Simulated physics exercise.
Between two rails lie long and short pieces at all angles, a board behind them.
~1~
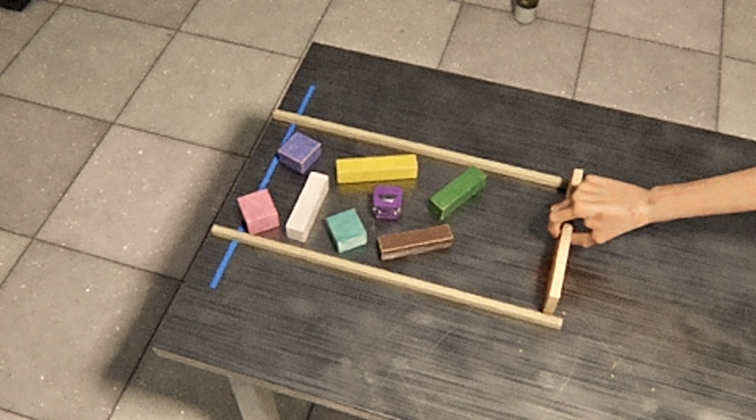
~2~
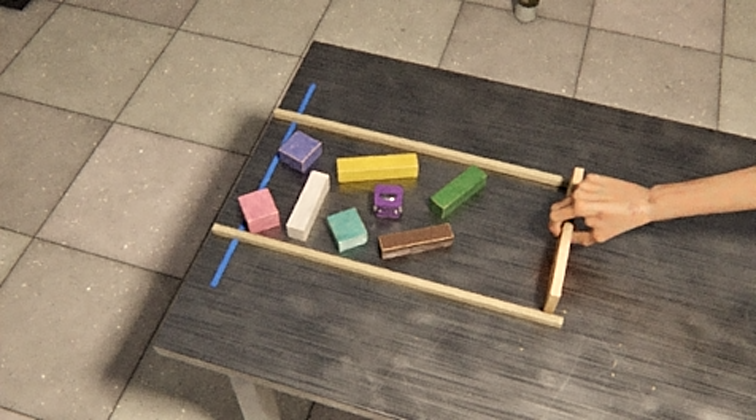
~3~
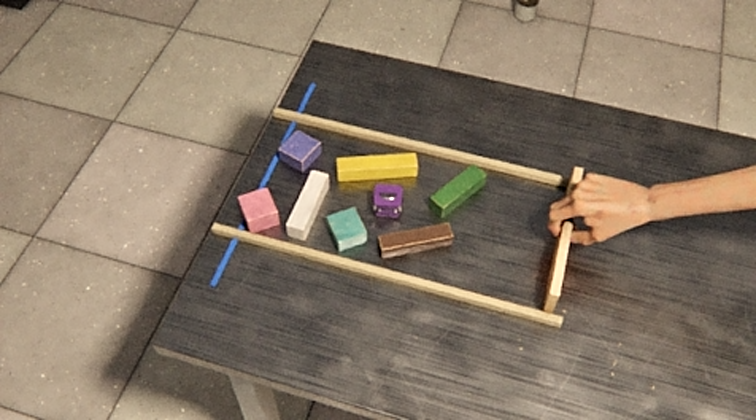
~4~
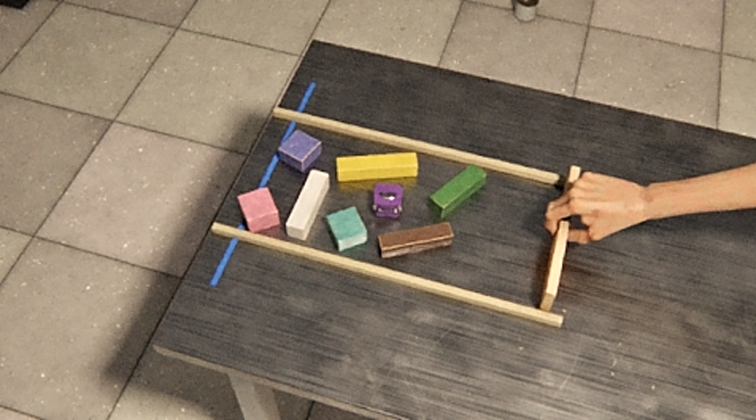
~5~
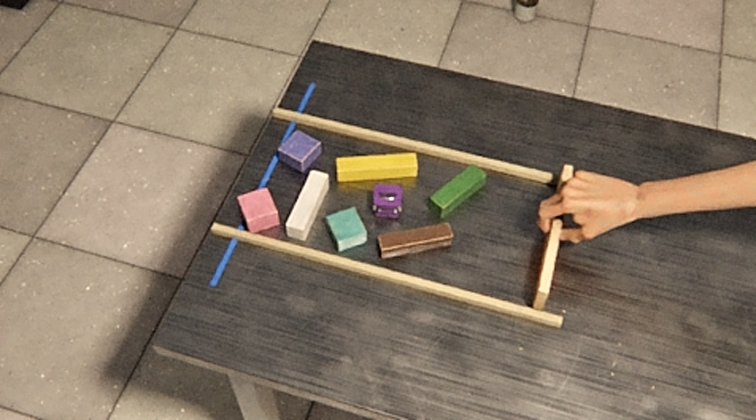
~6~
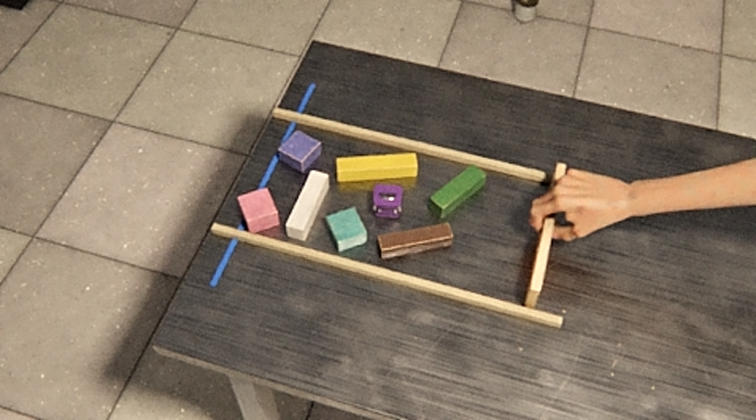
A hand slides a wooden board slightly left between two rails toward scattered colored blocks.
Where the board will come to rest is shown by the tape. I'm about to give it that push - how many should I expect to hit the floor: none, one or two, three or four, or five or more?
Expect five or more.
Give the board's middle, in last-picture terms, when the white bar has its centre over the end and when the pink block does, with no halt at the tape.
First near (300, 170), second near (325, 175).
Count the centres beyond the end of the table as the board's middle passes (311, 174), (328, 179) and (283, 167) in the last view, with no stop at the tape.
1, 0, 4.
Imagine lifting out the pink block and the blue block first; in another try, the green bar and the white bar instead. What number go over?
You'd count 4 the first time and 4 the second time.
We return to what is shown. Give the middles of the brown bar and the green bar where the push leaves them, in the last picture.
Brown bar at (244, 199), green bar at (270, 145).
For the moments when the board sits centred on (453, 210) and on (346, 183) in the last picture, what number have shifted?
Counts: 2 / 8.
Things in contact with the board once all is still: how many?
That would be 2 of them.
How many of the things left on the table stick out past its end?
Number: 0.
Soon after, none off yet; pink block at rest near (258, 211); blue block at rest near (300, 151); white bar at rest near (308, 205).
After that, none off yet; pink block moving near (250, 210); blue block displaced a little near (292, 148); white bar displaced a little near (286, 206).
In the end, the number that fall off is five or more; gone, purple case, yellow stick, turquoise block, white bar, blue block and pink block.
